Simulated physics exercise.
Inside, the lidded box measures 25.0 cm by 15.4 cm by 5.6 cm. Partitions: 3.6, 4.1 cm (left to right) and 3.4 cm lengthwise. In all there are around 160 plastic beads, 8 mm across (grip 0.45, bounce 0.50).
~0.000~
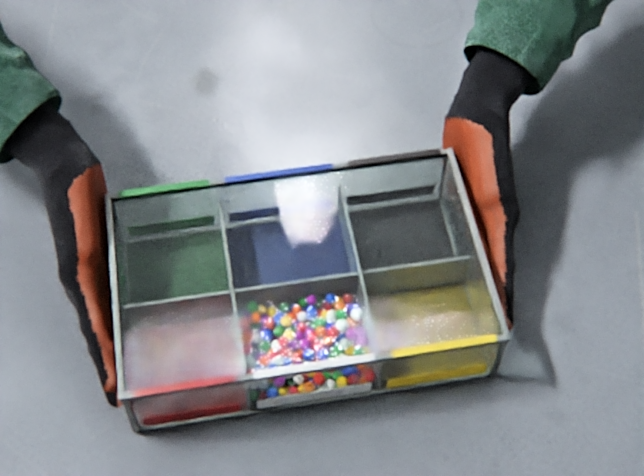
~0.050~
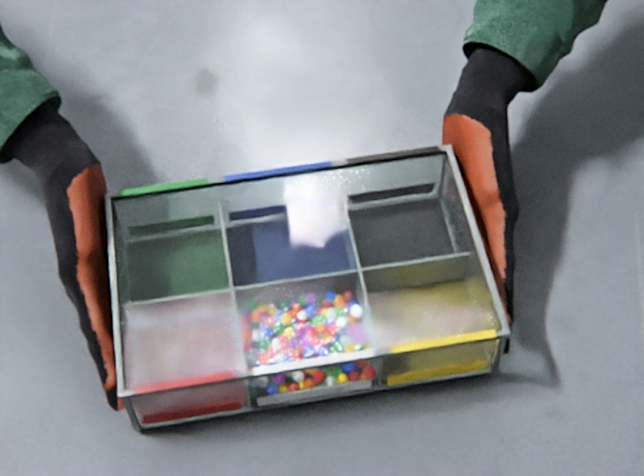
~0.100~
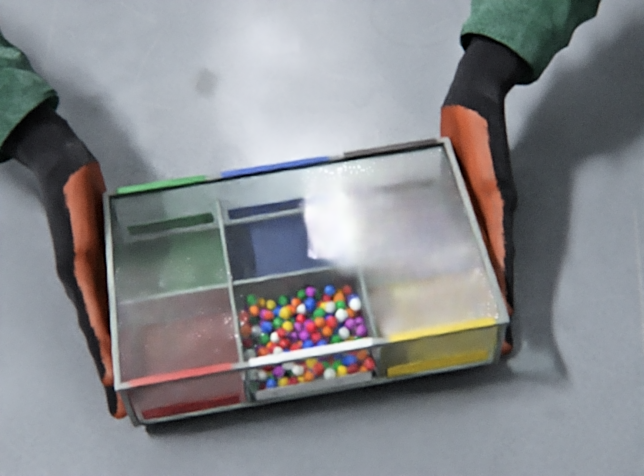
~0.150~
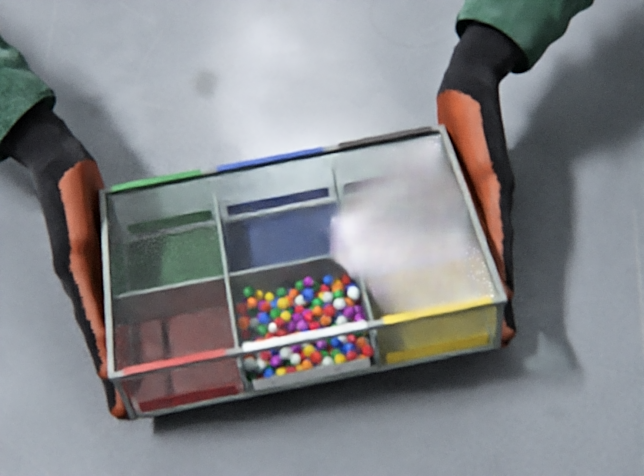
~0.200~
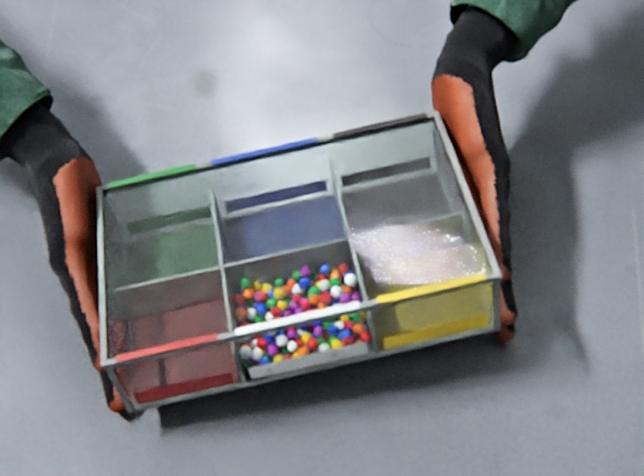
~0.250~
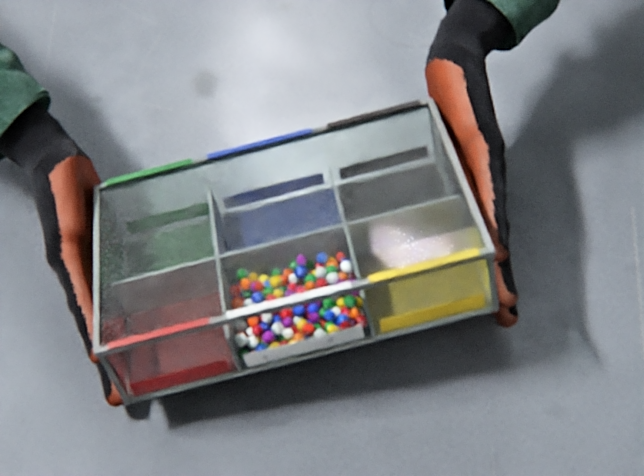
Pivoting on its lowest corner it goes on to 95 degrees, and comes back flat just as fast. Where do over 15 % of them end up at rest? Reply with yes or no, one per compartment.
Red no, blue no, green yes, yellow no, white yes, black no.
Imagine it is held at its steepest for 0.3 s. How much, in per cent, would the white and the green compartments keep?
In per cent: White 15, green 80.
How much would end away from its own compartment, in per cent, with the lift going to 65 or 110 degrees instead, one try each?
Try one gives around 5 %, try two around 90 %.
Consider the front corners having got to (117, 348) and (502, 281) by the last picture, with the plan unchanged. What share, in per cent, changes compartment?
About 65 per cent.
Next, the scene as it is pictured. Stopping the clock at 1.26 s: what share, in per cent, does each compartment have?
Shares - red: 0; blue: 10; green: 15; yellow: 0; white: 75; black: 0.
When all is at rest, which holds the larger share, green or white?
Go with green, that one ends with more.
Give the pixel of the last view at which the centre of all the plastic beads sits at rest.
Est. centre at rest: (191, 268) px.
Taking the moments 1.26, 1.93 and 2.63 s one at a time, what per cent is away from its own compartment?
Around 25, then 75, then 75.
After 1.26 s, tilt 95 degrees; blue 10 %, green 15 %, white 75 %.
Then, at 1.93 s, tilt 42 degrees; blue 5 %, green 70 %, white 25 %.
After 2.63 s, tilt 0 degrees; blue 5 %, green 70 %, white 25 %.
In the end, at 3.2 s, red 0 %, blue 5 %, green 70 %, yellow 0 %, white 25 %, black 0 %.
